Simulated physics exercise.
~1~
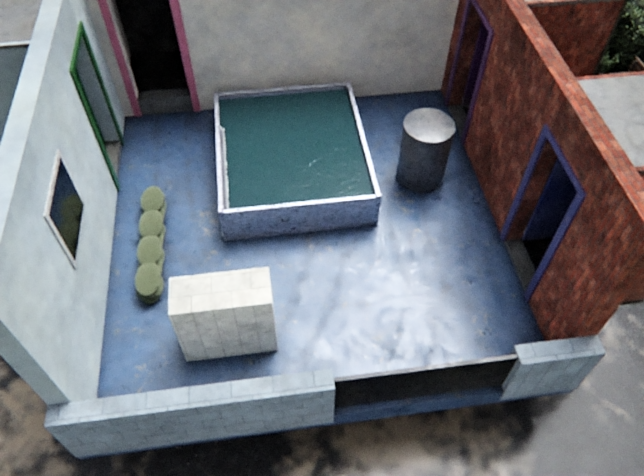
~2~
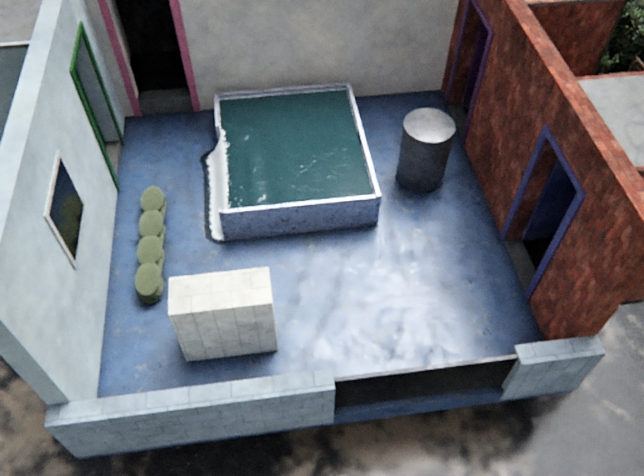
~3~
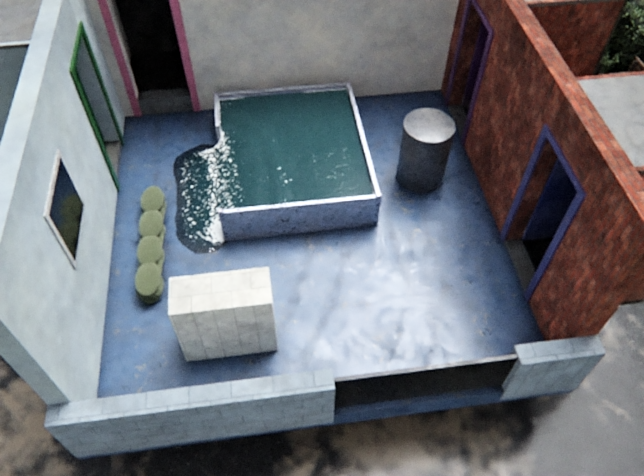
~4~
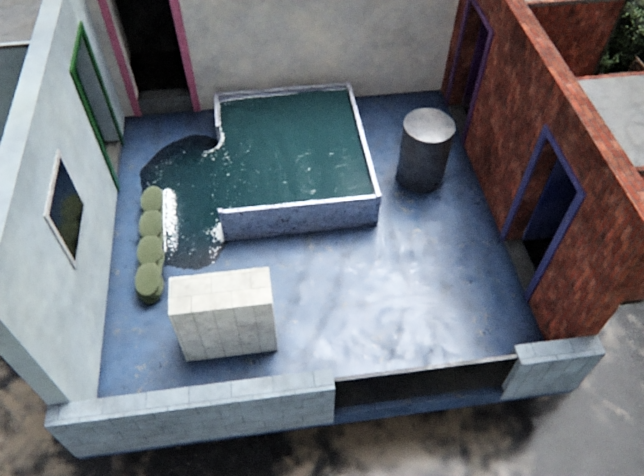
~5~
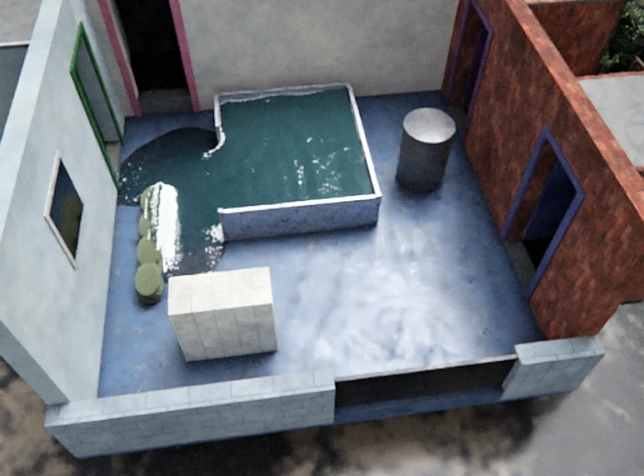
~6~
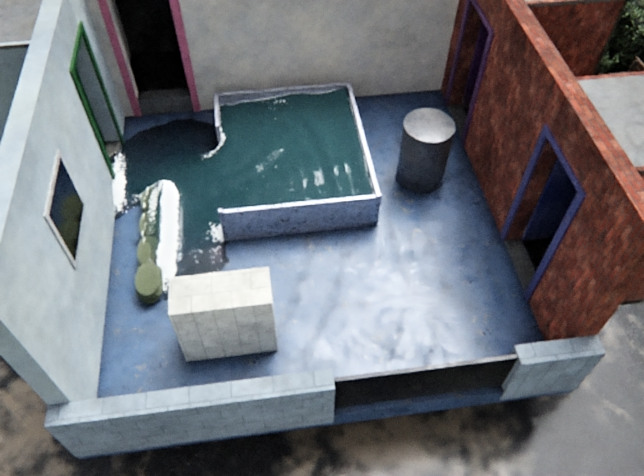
Water pours from the tank's left side, spreading around green bushes toward the left wall.
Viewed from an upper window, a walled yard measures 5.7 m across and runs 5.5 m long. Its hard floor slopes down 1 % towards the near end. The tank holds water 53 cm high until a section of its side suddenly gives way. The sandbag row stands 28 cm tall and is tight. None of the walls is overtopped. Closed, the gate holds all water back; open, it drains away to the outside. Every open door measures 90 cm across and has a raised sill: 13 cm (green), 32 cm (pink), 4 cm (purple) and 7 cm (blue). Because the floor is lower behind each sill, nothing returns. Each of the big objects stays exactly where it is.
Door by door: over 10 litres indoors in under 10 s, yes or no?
Green door: Yes, pink door: No, purple door: Yes, blue door: Yes.
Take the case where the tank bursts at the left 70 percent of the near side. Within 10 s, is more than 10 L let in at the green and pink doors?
Result: Green limit not passed, pink limit not passed.
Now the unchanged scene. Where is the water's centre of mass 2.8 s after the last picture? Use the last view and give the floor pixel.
Roughly (241, 207).
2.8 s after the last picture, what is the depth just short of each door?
Centimetres: Green 22 / pink 20 / purple 0 / blue 0.
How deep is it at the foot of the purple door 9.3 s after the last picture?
About 8.0 cm deep.
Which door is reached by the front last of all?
Purple.
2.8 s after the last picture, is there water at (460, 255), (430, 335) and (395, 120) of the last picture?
Soaked, soaked, untouched.
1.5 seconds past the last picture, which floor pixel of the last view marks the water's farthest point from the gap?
I'd mark it close to (95, 426).
Then, 0.7 s after the last picture water covers 25 % of the floor and is deepest (42 cm) near (176, 218); green door 30 cm at the sill, 40 L in, pink door 3 cm at the sill, 0 L in, purple door not reached, blue door not reached.
Then, 1.5 s after the last picture water covers 40 % of the floor and is deepest (37 cm) near (176, 218); green door 30 cm at the sill, 122 L in, pink door 17 cm at the sill, 0 L in, purple door not reached, blue door not reached.
Then, 2.8 s after the last picture water covers 70 % of the floor and is deepest (26 cm) near (126, 120); green door 22 cm at the sill, 206 L in, pink door 20 cm at the sill, 0 L in, purple door not reached, blue door not reached.
Then, 5.3 s after the last picture water covers 90 % of the floor and is deepest (18 cm) near (537, 368); green door 15 cm at the sill, 249 L in, pink door 11 cm at the sill, 0 L in, purple door 8 cm at the sill, 24 L in, blue door 14 cm at the sill, 9 L in.
Then, 9.3 s after the last picture water covers 95 % of the floor and is deepest (14 cm) near (95, 426); green door 9 cm at the sill, 252 L in, pink door 9 cm at the sill, 0 L in, purple door 8 cm at the sill, 52 L in, blue door 12 cm at the sill, 46 L in.
